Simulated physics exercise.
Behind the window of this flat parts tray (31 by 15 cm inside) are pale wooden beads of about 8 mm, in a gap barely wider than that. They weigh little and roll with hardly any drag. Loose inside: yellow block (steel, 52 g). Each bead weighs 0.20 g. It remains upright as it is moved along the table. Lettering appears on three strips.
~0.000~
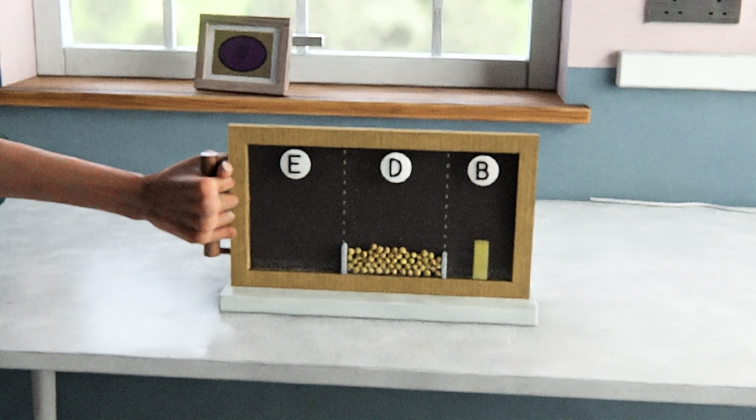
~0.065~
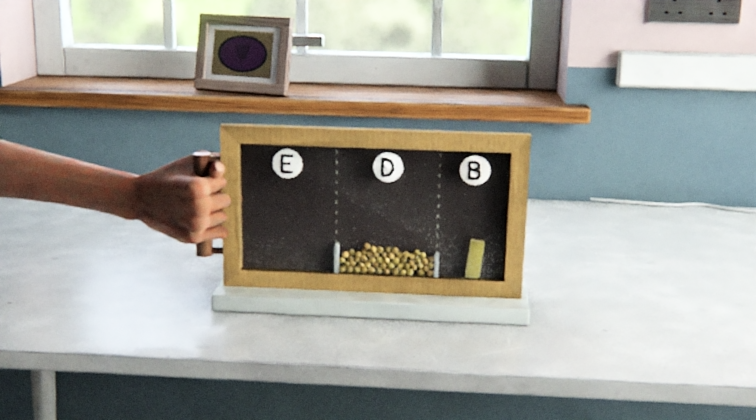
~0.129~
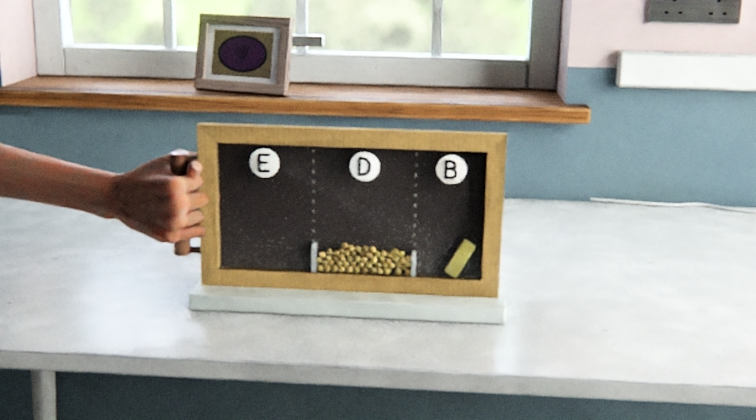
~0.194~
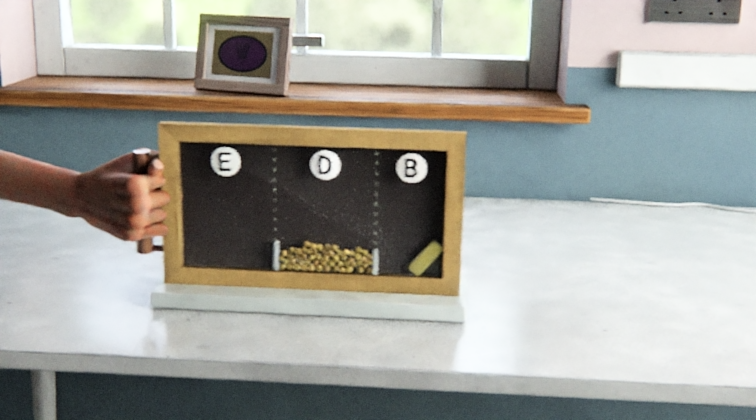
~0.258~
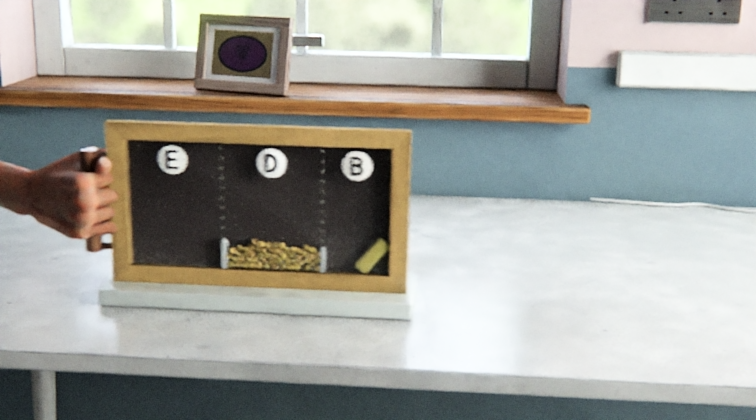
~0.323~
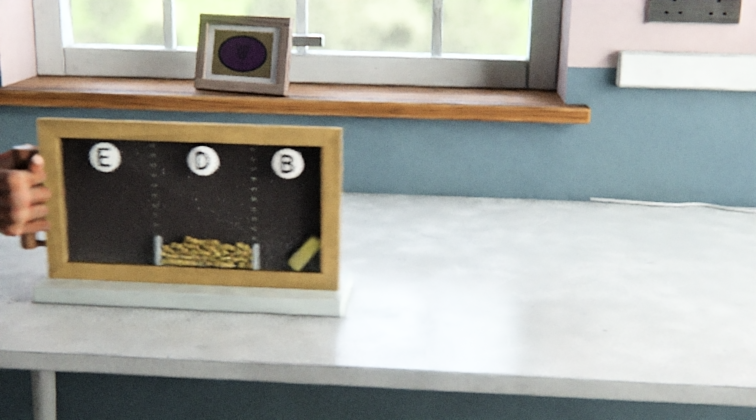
A wooden-framed tray with sections lettered E, D and B slides left along a white tabletop, drawn by a hand gripping its side handle, while the yellow block inside tilts to the right and the pale beads stay between low dividers.
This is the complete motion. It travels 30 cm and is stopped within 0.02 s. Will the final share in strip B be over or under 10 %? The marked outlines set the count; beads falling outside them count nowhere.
Under 10 %.
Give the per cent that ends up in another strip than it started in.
Around 15 percent.
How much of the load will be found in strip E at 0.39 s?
It works out at about 0 percent.
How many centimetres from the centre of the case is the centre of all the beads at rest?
About 1 cm left and 6 cm below.
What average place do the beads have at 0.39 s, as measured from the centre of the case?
Roughly 1 centimetres to the right and 6 centimetres below.
By 0.39 s, it is 30 cm to the left; the beads' middle is 1 cm right of and 6 cm below the centre; D 100 %.
By 0.49 s, it is 30 cm to the left; the beads' middle is in line with and 6 cm below the centre; D 85 %, E 15 %.
By 0.64 s, it is 30 cm to the left; the beads' middle is 1 cm left of and 6 cm below the centre; D 85 %, E 15 %.
All still by 1.1 s, it is 30 cm to the left; B 0 %, D 85 %, E 15 %.
